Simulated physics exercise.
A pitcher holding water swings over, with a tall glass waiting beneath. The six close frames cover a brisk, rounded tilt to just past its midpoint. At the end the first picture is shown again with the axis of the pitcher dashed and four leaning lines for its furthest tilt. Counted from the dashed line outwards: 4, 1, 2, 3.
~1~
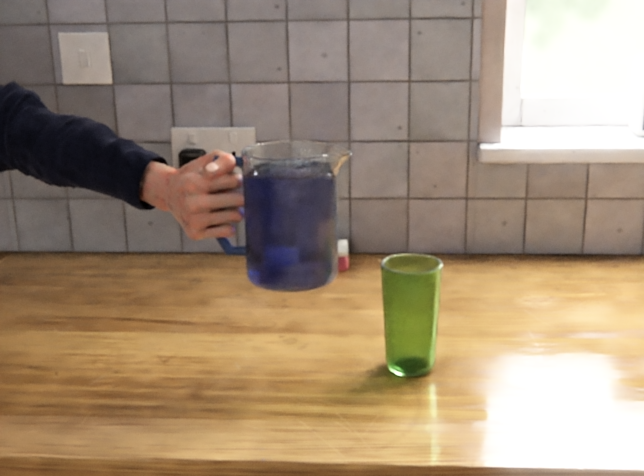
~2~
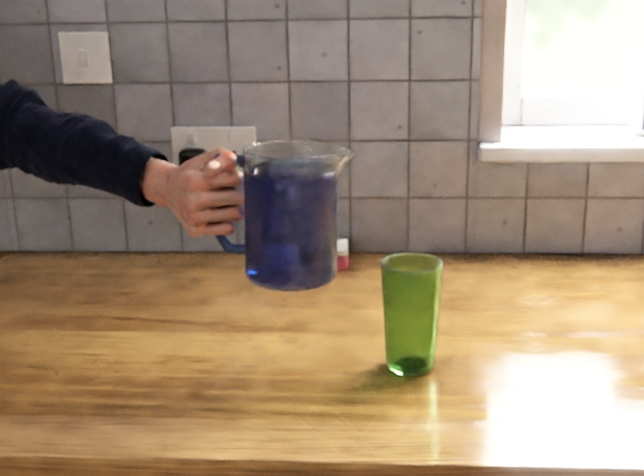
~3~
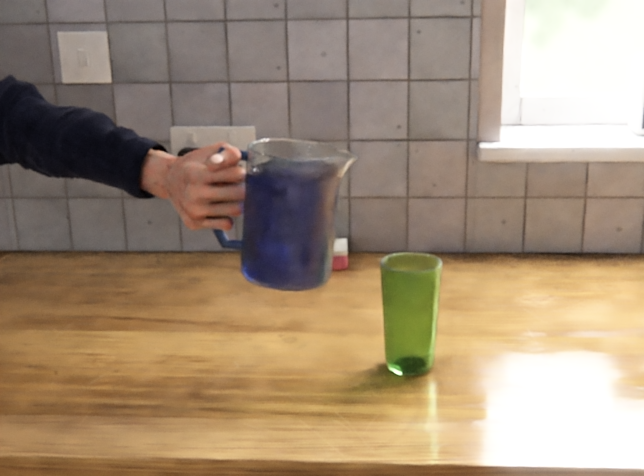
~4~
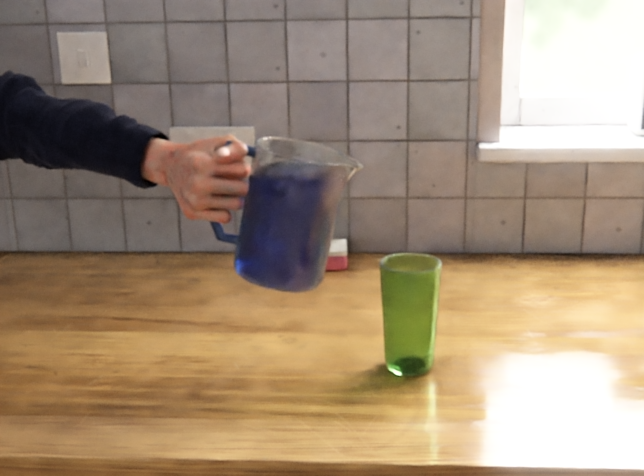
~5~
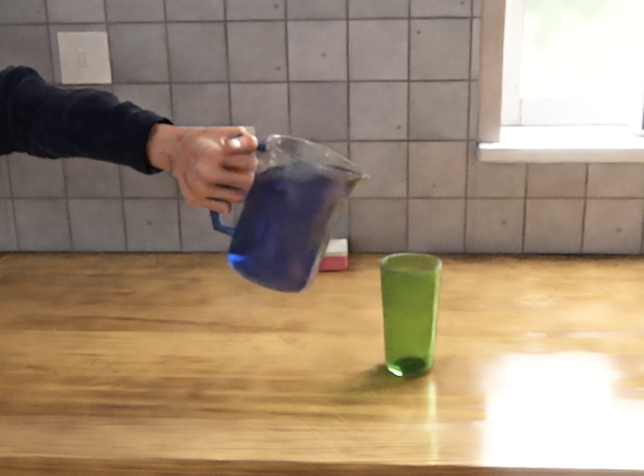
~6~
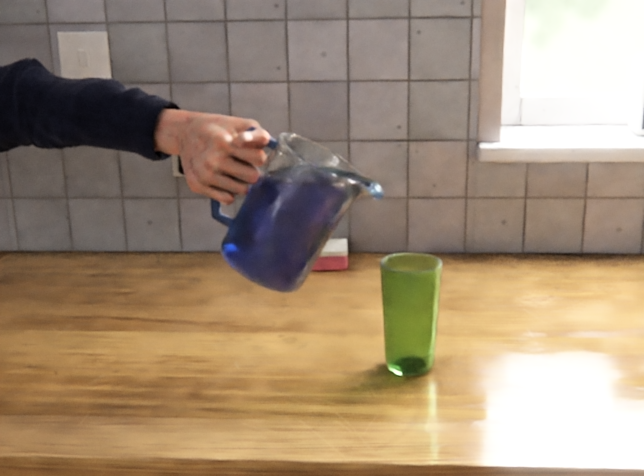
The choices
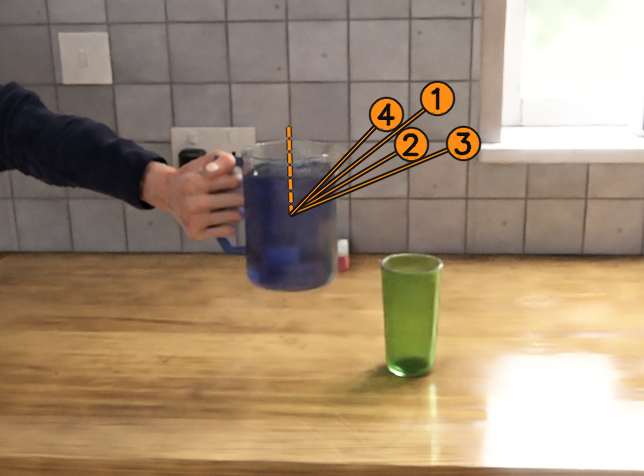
In this clip, a hand holds a pitcher of blue-looking water above a wooden counter, up and to the left of a tall green glass, and tilts it steadily rightward until water reaches just over the lip.
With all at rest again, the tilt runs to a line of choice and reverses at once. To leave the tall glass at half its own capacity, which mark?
Choose 4.
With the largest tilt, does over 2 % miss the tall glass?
Yes.
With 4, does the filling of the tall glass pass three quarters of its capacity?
No, less.
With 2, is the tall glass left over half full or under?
Over half.
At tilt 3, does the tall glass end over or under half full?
Over half.
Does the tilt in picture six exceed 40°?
No, it does not.
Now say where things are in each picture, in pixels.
Upright, lip at (350, 152); rim of the tall glass round (412, 263); nothing has left yet, in the first frame.
Upright, lip at (352, 153); nothing has left yet, in the second frame.
Tipped about 6°, lip at (356, 158); nothing has left yet, in the third frame.
Tipped about 13°, lip at (361, 166); nothing has left yet, in the fourth frame.
Tipped about 21°, lip at (368, 177); nothing has left yet, in the fifth frame.
Tipped about 30°, lip at (373, 189); water is over the lip, down to (377, 195), in the sixth frame.
On the marked copy, 1 at (424, 109); 2 at (396, 153); 3 at (448, 149); 4 at (375, 126).
For tilt 1, the tall glass ends with about 69 % of what it can hold.
For tilt 2, the tall glass ends with about 93 % of what it can hold.
For tilt 3, the tall glass ends with about 95 % of what it can hold; 13 % of the water is spilt.
For tilt 4, the tall glass ends with about 45 % of what it can hold.
